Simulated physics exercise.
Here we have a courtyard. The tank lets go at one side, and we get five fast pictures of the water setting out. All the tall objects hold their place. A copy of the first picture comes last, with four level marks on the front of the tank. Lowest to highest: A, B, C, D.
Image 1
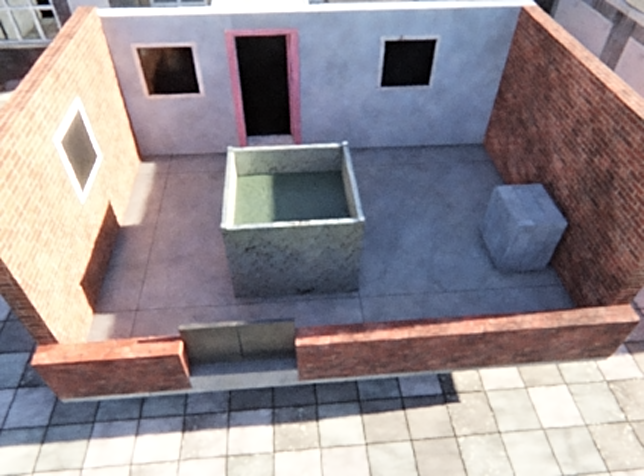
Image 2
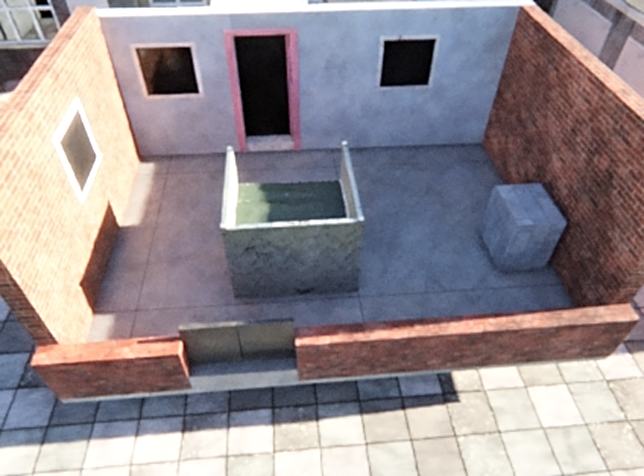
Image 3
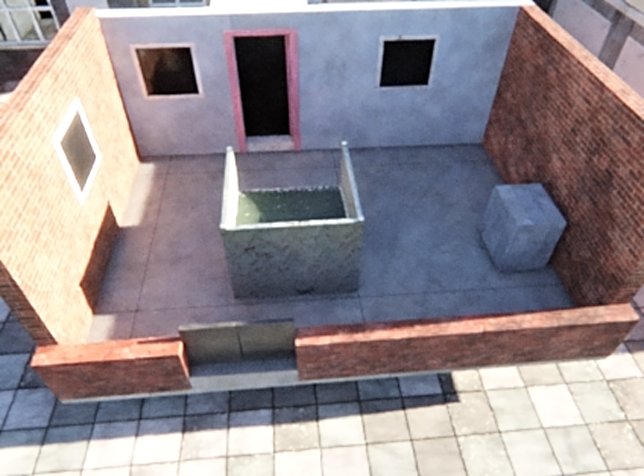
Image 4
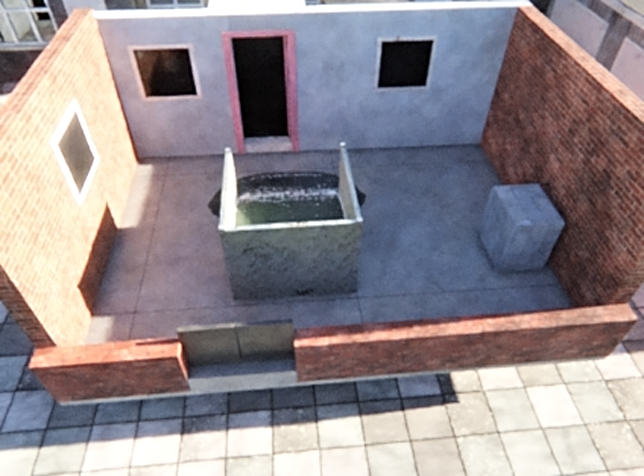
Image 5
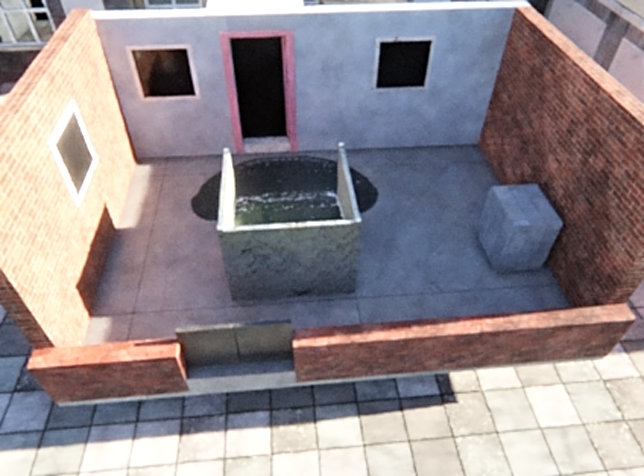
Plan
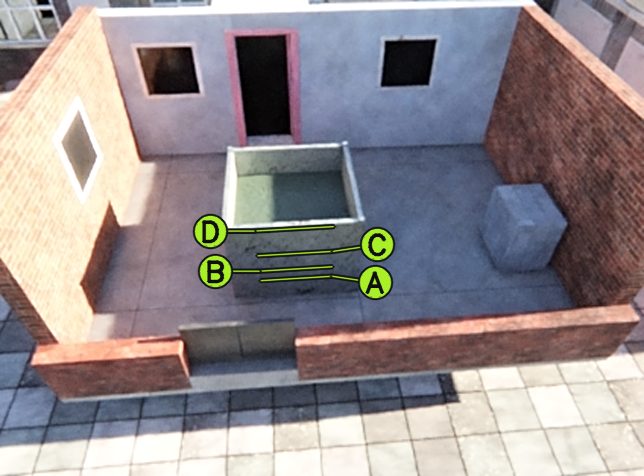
A walled brick courtyard with a central tank losing its back wall, water dropping inside and spreading darkly across the floor behind.
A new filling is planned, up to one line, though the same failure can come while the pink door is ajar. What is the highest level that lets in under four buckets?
Go for A.
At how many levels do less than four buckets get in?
One of them.
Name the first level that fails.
That is level B.
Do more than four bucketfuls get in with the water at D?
Yes.
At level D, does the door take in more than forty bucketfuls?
Yes, it does.
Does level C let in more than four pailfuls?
Yes.
In lime, A at (296, 278); B at (296, 268); C at (295, 253); D at (294, 228); from the bottom up A, B, C, D.
With A, a bucket or two gets in.
With B, about 10 bucketfuls get in.
With C, dozens of bucketfuls pour in.
With D, dozens of bucketfuls pour in.
